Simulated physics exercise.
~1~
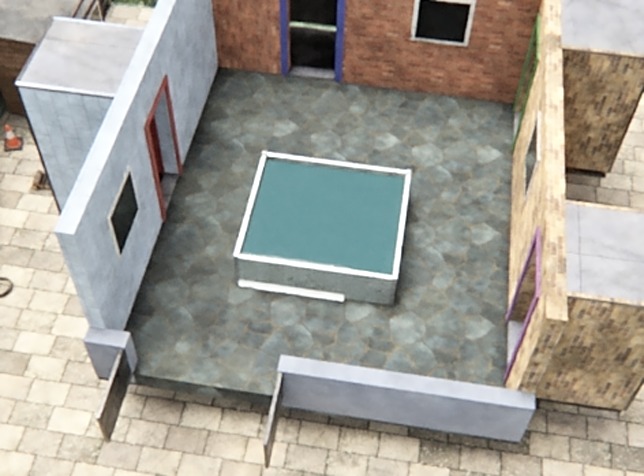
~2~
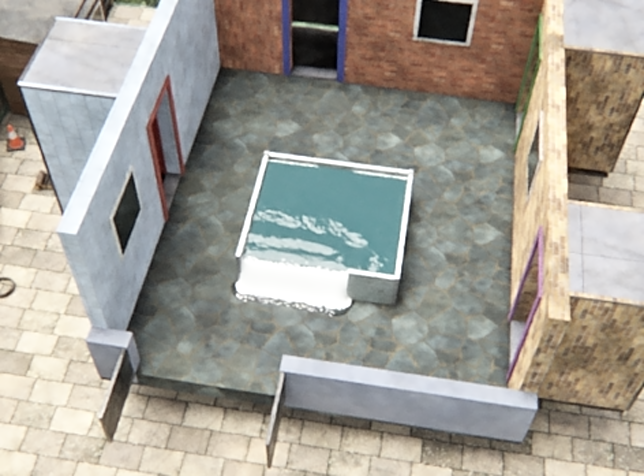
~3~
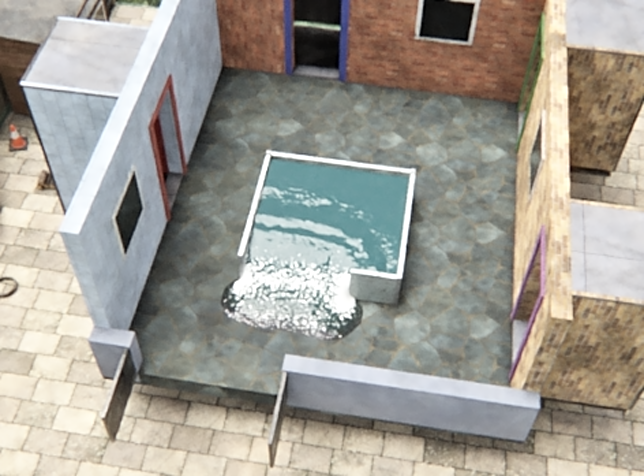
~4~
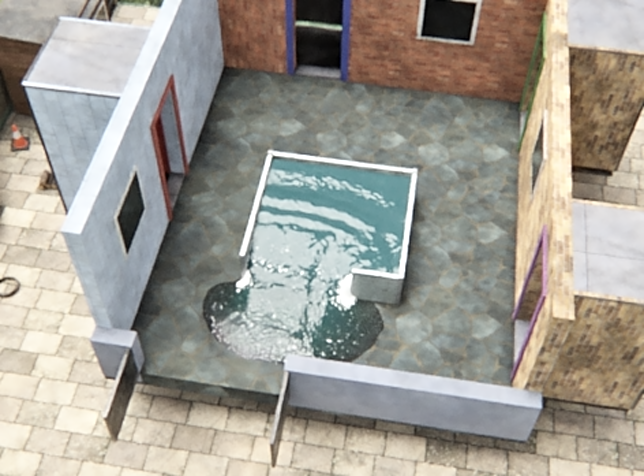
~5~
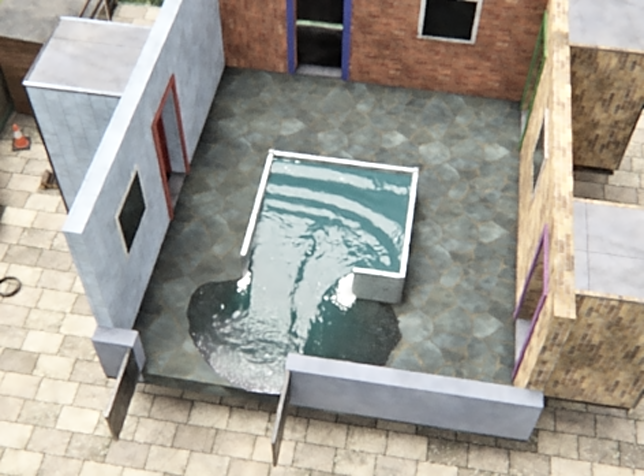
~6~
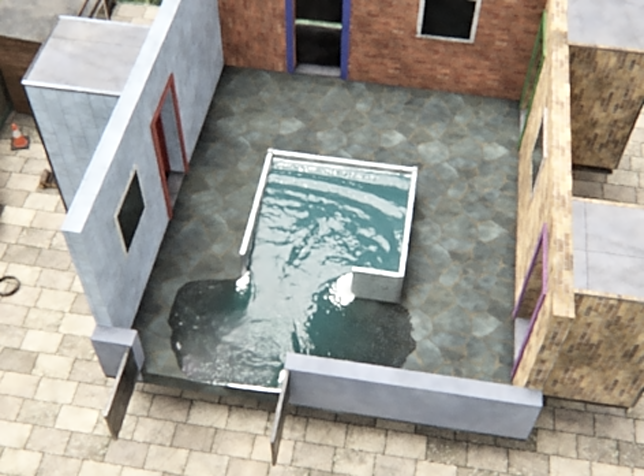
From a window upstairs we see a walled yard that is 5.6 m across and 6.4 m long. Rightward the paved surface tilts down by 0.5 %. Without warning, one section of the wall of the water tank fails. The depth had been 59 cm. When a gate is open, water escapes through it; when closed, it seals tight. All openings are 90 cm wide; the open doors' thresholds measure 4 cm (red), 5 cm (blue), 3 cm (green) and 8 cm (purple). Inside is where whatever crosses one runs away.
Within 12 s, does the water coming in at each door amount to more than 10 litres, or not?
At the red door: Not more than 10 litres. At the blue door: Not more than 10 litres. At the green door: More than 10 litres. At the purple door: More than 10 litres.
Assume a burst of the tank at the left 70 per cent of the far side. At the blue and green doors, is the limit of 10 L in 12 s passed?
Against the limit, the blue door exceeds it and the green door exceeds it.
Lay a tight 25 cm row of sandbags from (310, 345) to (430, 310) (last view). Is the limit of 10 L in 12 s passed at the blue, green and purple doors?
Result: Blue door inside the limit; green door inside the limit; purple door inside the limit.
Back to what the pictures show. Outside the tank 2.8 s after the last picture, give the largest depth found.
Max depth: About 20 centimetres.
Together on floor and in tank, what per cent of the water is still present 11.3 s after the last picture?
It comes to near 36 per cent.
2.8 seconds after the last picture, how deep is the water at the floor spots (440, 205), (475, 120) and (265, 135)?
Taking the spots in order: 0 cm, 0 cm, 0 cm.
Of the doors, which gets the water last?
I'd say the blue one.
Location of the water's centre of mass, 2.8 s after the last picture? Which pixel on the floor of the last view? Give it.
The water's centre sits at about (342, 279).
Then, 0.7 s after the last picture water covers 20 % of the floor and is deepest (36 cm) near (307, 382); red door not reached, blue door not reached, green door not reached, purple door not reached.
Then, 1.5 s after the last picture water covers 25 % of the floor and is deepest (32 cm) near (307, 382); red door not reached, blue door not reached, green door not reached, purple door 8 cm at the sill, 0 L in.
Then, 2.8 s after the last picture water covers 40 % of the floor and is deepest (20 cm) near (307, 382); red door not reached, blue door not reached, green door not reached, purple door 14 cm at the sill, 24 L in.
Then, 6.3 s after the last picture water covers 65 % of the floor and is deepest (10 cm) near (473, 407); red door 1 cm at the sill, 0 L in, blue door not reached, green door 4 cm at the sill, 0 L in, purple door 8 cm at the sill, 53 L in.
Then, 11.3 s after the last picture water covers 80 % of the floor and is deepest (6 cm) near (499, 411); red door 1 cm at the sill, 0 L in, blue door 2 cm at the sill, 0 L in, green door 6 cm at the sill, 29 L in, purple door 5 cm at the sill, 54 L in.
